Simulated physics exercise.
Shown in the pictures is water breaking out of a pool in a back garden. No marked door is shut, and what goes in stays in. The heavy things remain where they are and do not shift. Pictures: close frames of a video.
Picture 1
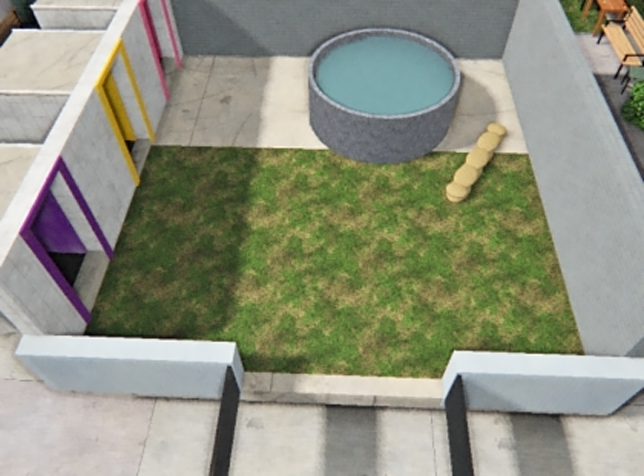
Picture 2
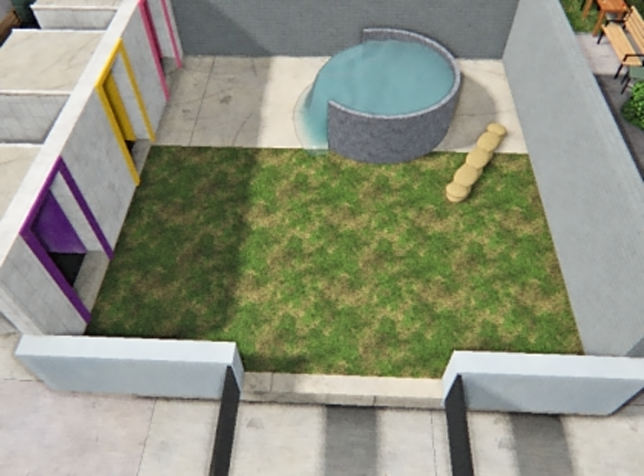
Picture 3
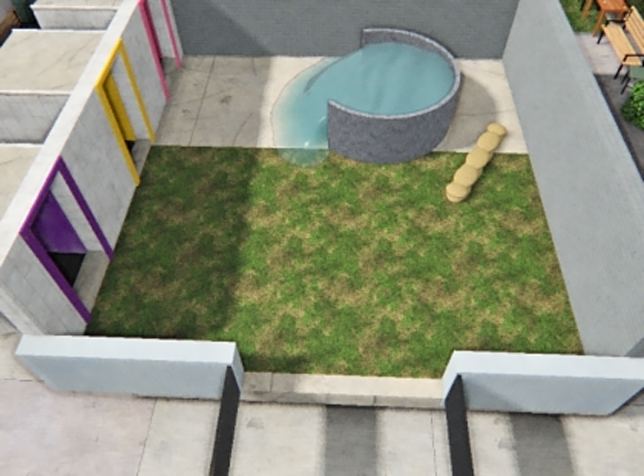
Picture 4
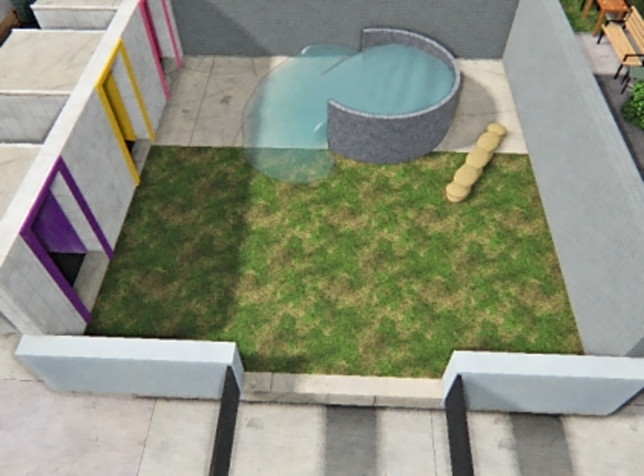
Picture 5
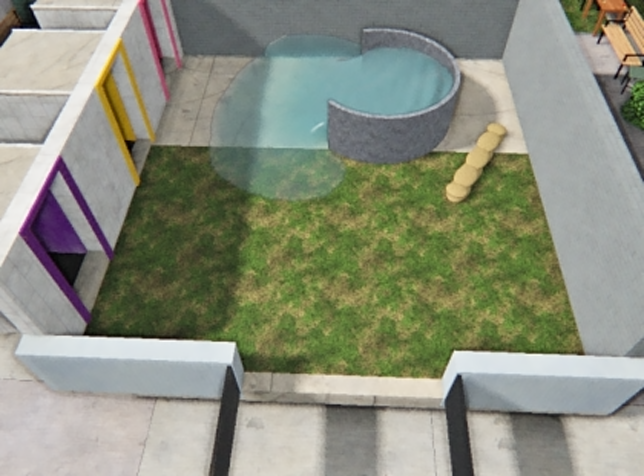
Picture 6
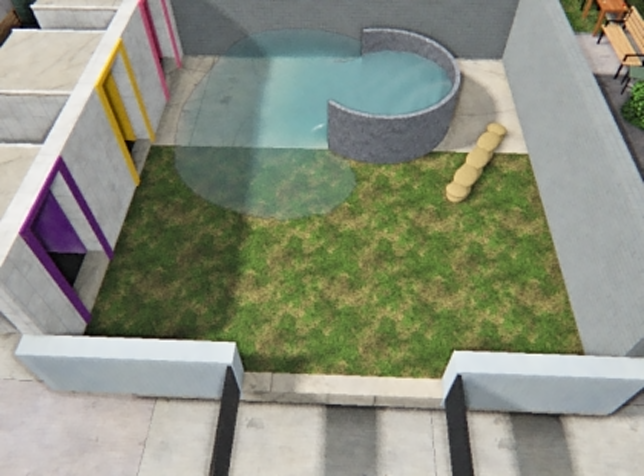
Water poured out of a round stone pool in a walled back garden after a gap opened on its left side, spreading across the pale paving and then over the near patchy grass.
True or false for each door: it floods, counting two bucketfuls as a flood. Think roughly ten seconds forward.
Pink door - true; purple door - false; yellow door - true.
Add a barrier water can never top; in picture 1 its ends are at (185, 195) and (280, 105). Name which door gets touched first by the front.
The pink-painted one comes first.
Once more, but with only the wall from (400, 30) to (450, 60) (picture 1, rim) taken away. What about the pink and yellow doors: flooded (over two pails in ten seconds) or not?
Result - pink door: Misses the line; yellow door: Misses the line.
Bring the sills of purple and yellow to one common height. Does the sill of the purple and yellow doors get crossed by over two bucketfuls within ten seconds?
Purple door: Over the mark; yellow door: Over the mark.
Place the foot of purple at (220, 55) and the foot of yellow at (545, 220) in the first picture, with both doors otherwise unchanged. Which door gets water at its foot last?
The one to pick is the yellow one.
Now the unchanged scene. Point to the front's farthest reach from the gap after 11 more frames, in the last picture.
I'd say near (104, 279).
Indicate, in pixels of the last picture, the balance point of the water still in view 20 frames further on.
The water centres close to (253, 134).
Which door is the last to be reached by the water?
The purple-painted one.
A moment on, water covers 40 % of the floor; the pink door under two buckets in, the purple door not reached, the yellow door over two buckets in.
Next, water covers 45 % of the floor; the pink door far over two buckets in, the purple door not reached, the yellow door far over two buckets in.
Then, water covers 55 % of the floor; the pink door far over two buckets in, the purple door wet at the sill, nothing in, the yellow door far over two buckets in.
Later, water covers 85 % of the floor; the pink door far over two buckets in, the purple door wet at the sill, nothing in, the yellow door far over two buckets in.
In the end, water covers 95 % of the floor; the pink door far over two buckets in, the purple door wet at the sill, nothing in, the yellow door far over two buckets in.
